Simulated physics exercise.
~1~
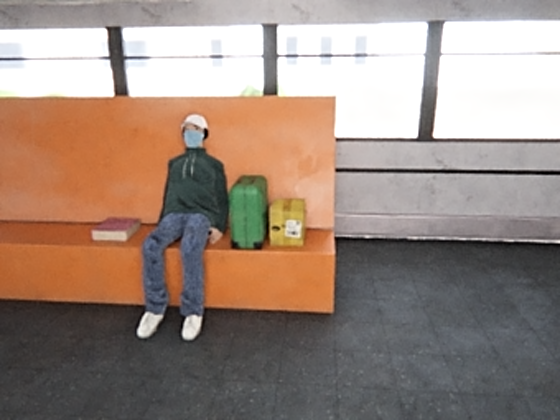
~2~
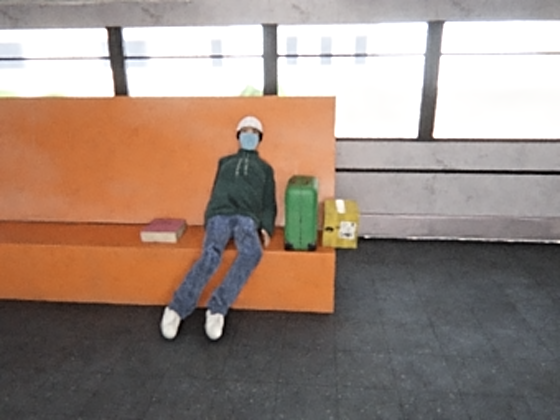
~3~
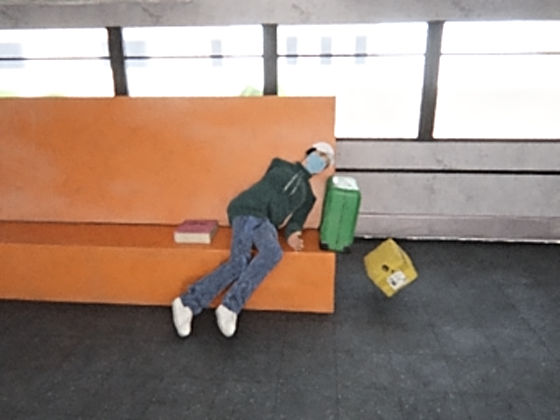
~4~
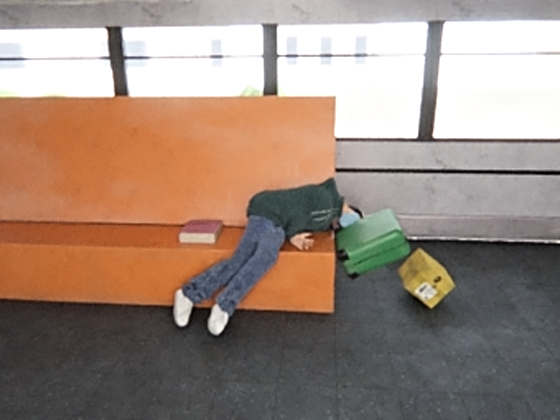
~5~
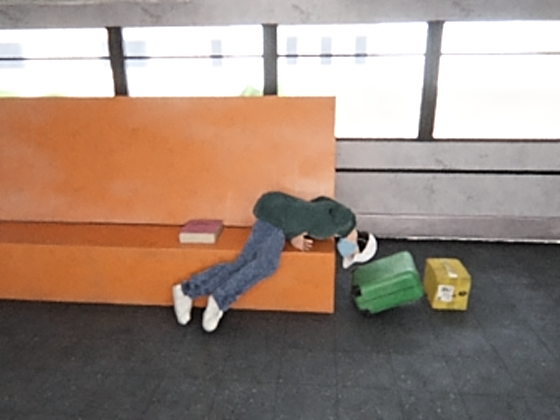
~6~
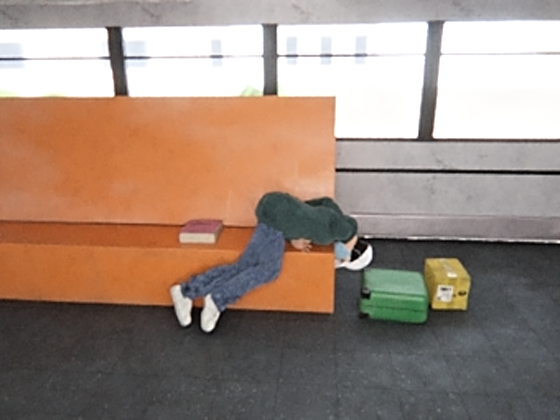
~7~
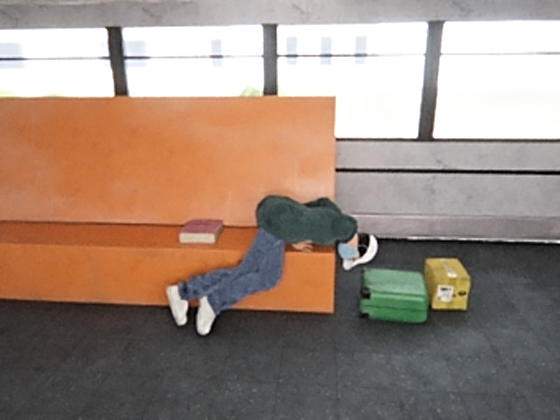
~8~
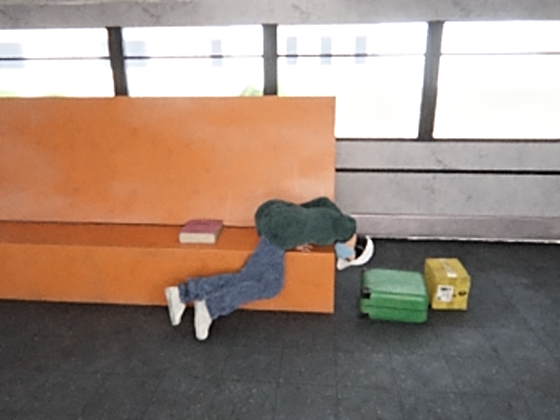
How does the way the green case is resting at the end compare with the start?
At the start the green case stands upright on the bench beside the sleeper, but at the end it lies on its side on the floor past the bench's right end.
